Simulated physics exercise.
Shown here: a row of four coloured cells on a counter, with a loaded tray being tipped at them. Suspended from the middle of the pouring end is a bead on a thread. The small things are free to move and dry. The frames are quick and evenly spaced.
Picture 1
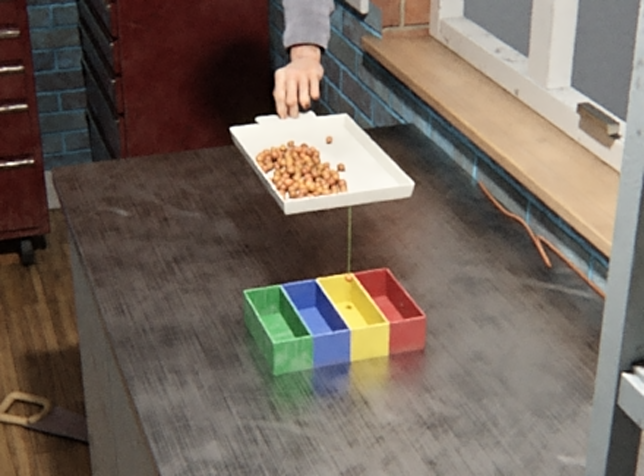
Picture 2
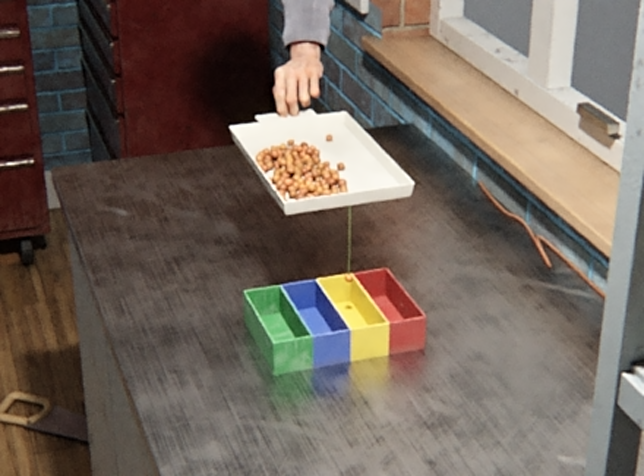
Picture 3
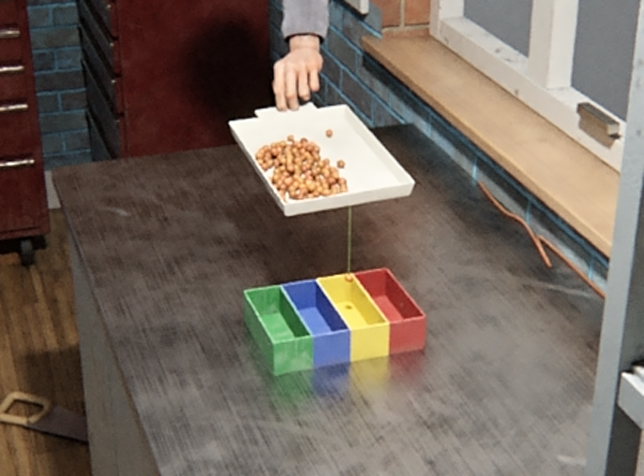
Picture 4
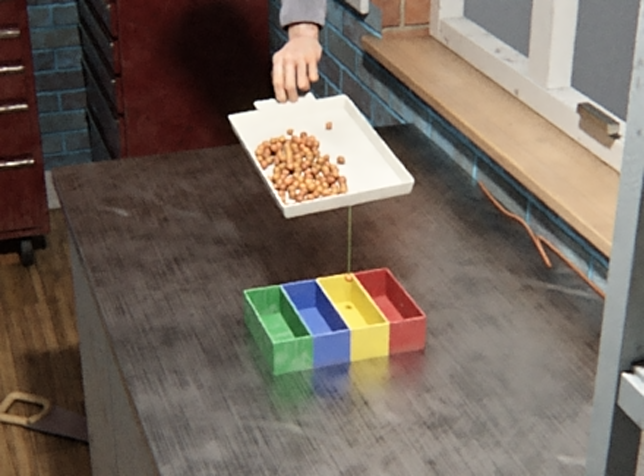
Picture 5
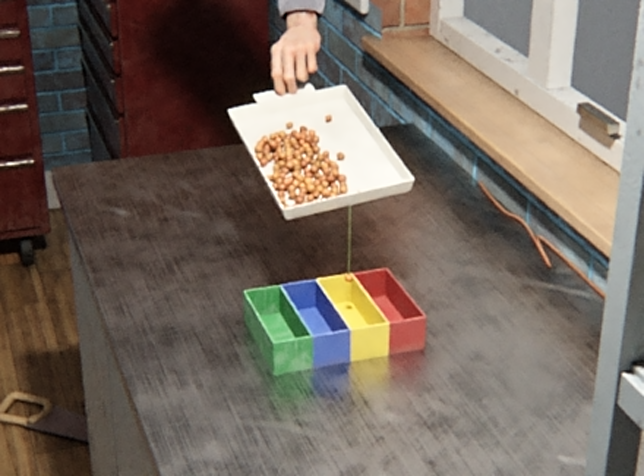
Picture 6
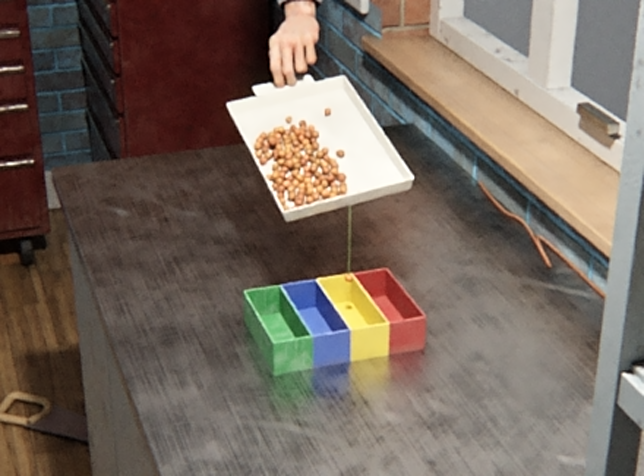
A hand slowly raised the back of a white tray of hazelnuts, tilting it a little toward its left front corner, above green, blue, yellow and red cells that stayed still on the counter.
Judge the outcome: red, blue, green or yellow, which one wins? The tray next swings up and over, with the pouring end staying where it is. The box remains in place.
The blue compartment wins.
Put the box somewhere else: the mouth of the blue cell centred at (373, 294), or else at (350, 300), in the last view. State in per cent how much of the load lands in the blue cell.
Close to 0 in a hundred first, close to 0 in a hundred second.
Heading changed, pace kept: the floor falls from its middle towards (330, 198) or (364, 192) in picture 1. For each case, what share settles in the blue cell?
30 and 0 per cent, in that order.
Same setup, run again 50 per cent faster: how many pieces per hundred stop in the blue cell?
Estimated share: Some 60%.
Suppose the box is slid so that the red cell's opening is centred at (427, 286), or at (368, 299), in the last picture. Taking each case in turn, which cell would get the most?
First: The cell in green. Second: That blue cell.
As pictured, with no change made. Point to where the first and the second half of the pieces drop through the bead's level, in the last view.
I'd say around (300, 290) at first, then around (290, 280).
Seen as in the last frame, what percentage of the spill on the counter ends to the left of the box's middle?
I reckon around 100 per cent.
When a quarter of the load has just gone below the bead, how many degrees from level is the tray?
The tilt is near 110° by then.
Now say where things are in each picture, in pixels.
Corners of the pouring end (286, 200) and (410, 183), level; middle of the load (298, 175), hazelnuts; bead on its thread (349, 278); green cell (293, 352); blue cell (332, 345); yellow cell (370, 339); red cell (407, 332), in the first frame.
Corners of the pouring end (286, 201) and (410, 182), level; middle of the load (298, 174), in the second frame.
Corners of the pouring end (286, 202) and (410, 181), tipped barely, lowest at the left corner; middle of the load (298, 173), in the third frame.
Corners of the pouring end (286, 205) and (410, 180), tipped a little, lowest at the left corner; middle of the load (298, 171), in the fourth frame.
Corners of the pouring end (286, 207) and (410, 178), tipped a little, lowest at the left corner; middle of the load (298, 168), in the fifth frame.
Corners of the pouring end (285, 210) and (410, 177), tipped a little, lowest at the left corner; middle of the load (297, 167); green cell (293, 352); blue cell (332, 345); yellow cell (370, 339); red cell (407, 332), in the sixth frame.
Just after the last frame, tray tipped steeply; almost all on the tray; just a few in the green cell; just a few falling or outside the box.
A moment on, tray tipped right over; almost all on the tray; just a few in the green cell; just a few falling or outside the box.
Further on, tray tipped past a quarter turn; roughly half in the blue cell; roughly a third in the green cell; just a few in the yellow cell; just a few in the red cell; about a tenth falling or outside the box.
When it is over, tray tipped past a quarter turn; roughly half in the blue cell; roughly a third in the green cell; just a few in the yellow cell; just a few in the red cell; about a tenth outside the box.
